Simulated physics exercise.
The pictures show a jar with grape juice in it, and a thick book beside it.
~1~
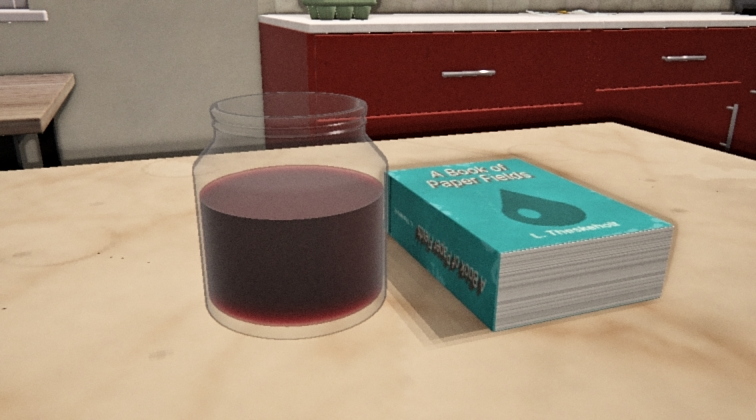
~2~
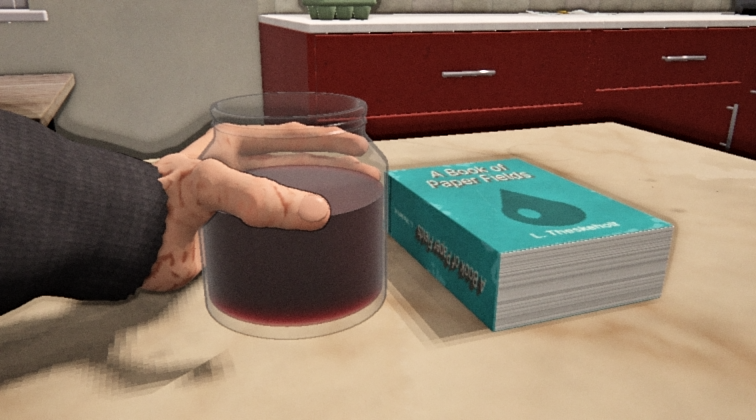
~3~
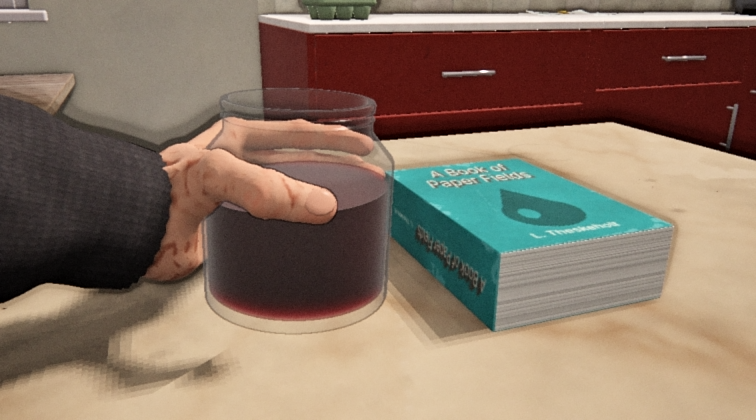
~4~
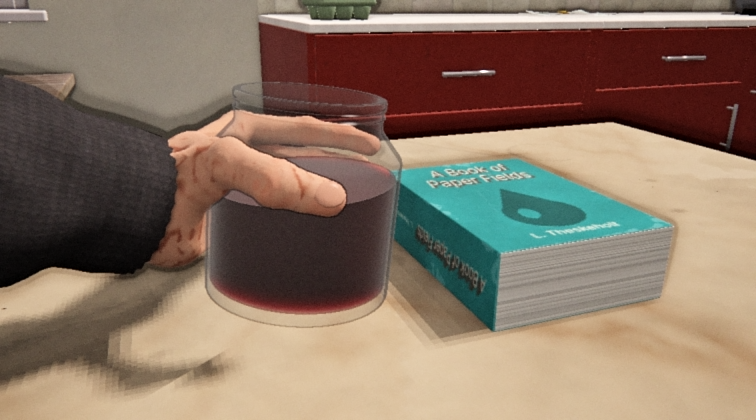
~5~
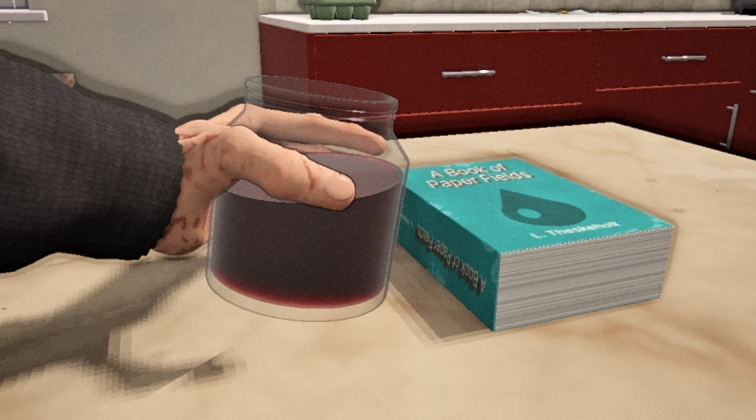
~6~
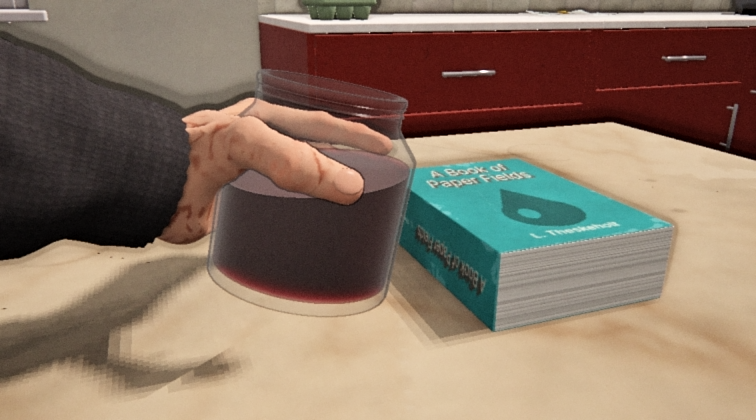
On a pale kitchen counter, a jar of dark red juice stands beside a thick teal book; a hand reaches in from the left, grips the jar, and lifts it slightly while tilting its top a little toward the book.
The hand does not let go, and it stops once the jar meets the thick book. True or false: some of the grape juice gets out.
False.
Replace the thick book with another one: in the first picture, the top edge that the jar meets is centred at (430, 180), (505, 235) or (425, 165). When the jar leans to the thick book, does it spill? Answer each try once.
No loss, overflow, no loss.
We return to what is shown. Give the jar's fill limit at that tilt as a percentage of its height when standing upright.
Limit: Approx. 75 in a hundred.
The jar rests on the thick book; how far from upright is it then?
Tilt from upright: Close to 35 degrees.
Shortly, the jar leans by about 20°; none is lost.
Then, the jar leans by about 30°; none is lost.
At the finish, the jar leans by about 35°, against the thick book; none is lost.
